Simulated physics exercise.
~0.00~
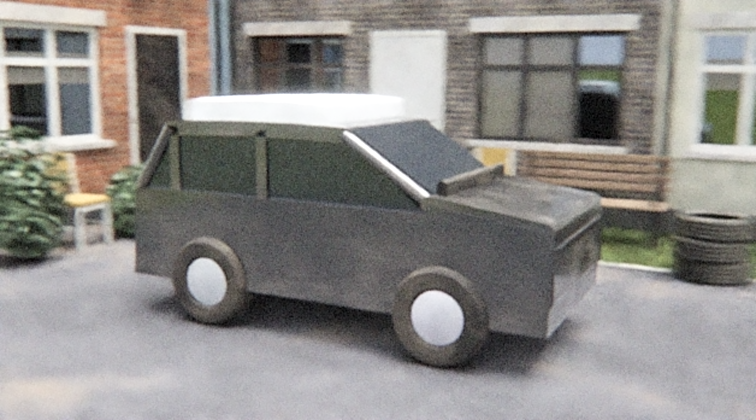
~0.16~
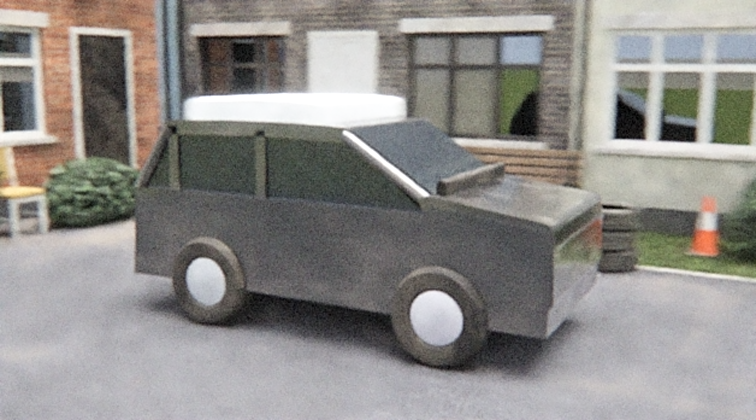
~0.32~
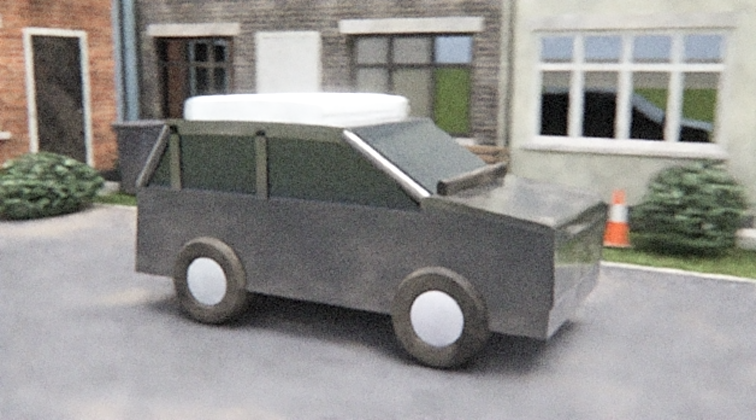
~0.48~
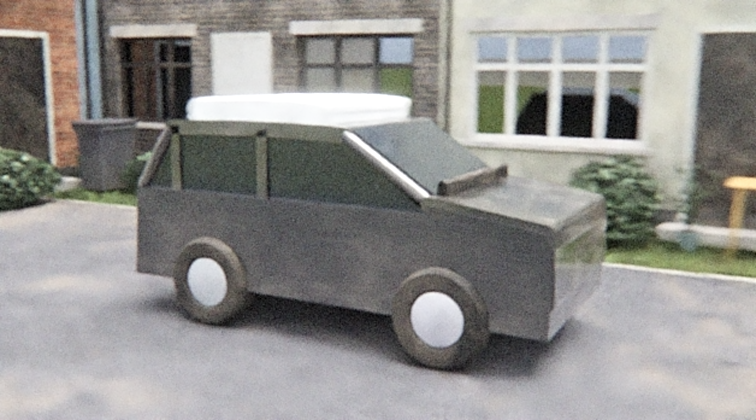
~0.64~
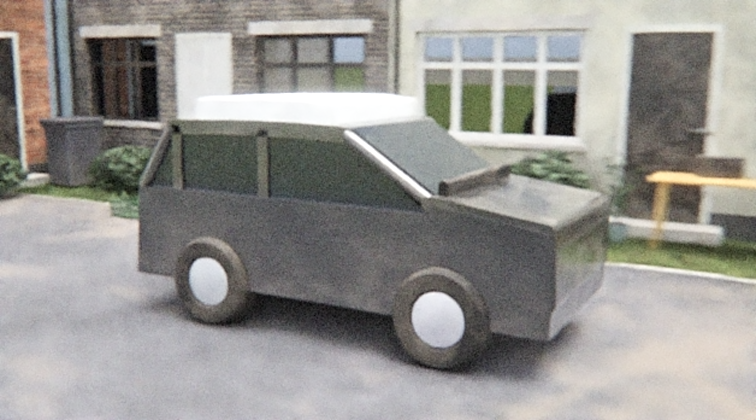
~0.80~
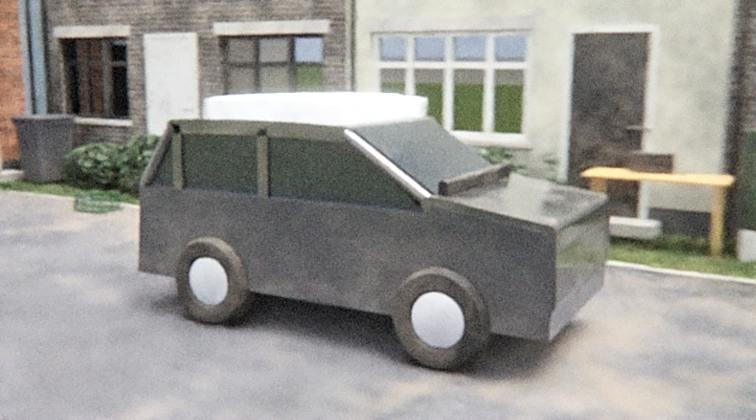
On a street lined with brick and pale houses, a dark grey car travelled to the right past windows, doors and a bench, while the white slab of snow on its roof crept slightly forward.
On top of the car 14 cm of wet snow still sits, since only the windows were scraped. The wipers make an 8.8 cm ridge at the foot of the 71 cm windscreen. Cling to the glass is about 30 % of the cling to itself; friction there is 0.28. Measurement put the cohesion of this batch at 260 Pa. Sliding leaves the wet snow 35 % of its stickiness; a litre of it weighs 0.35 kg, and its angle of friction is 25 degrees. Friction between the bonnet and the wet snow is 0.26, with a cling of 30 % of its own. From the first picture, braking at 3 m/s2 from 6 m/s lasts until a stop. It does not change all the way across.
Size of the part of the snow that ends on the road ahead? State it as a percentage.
Some 81 %.
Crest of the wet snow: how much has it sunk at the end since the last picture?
Roughly 40 cm.
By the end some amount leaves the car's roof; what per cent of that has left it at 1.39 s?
Roughly 50 percent.
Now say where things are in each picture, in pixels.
The first frame shows leading edge of the wet snow at (320, 107).
The second frame shows leading edge of the wet snow at (319, 112).
The third frame shows leading edge of the wet snow at (321, 108), its middle shifted 4 mm.
The fourth frame shows leading edge of the wet snow at (323, 108), its middle shifted 2.1 cm.
The fifth frame shows leading edge of the wet snow at (330, 108), its middle shifted 6.2 cm.
The sixth frame shows leading edge of the wet snow at (340, 108), its middle shifted 14 cm.
After 1.39 s, 48 % of the snow is on the roof, 47 % on the glass, 5 % on the bonnet and none has gone off the nose.
After 2.10 s, none of the snow is on the roof, 11 % on the glass, 73 % on the bonnet and 16 % has gone off the nose.
After 2.80 s, none of the snow is on the roof, 11 % on the glass, 10 % on the bonnet and 79 % has gone off the nose.
After 3.50 s, none of the snow is on the roof, 11 % on the glass, 8 % on the bonnet and 81 % has gone off the nose.
After 3.60 s, at the end, none of the snow is on the roof, 11 % on the glass, 8 % on the bonnet and 81 % has gone off the nose.
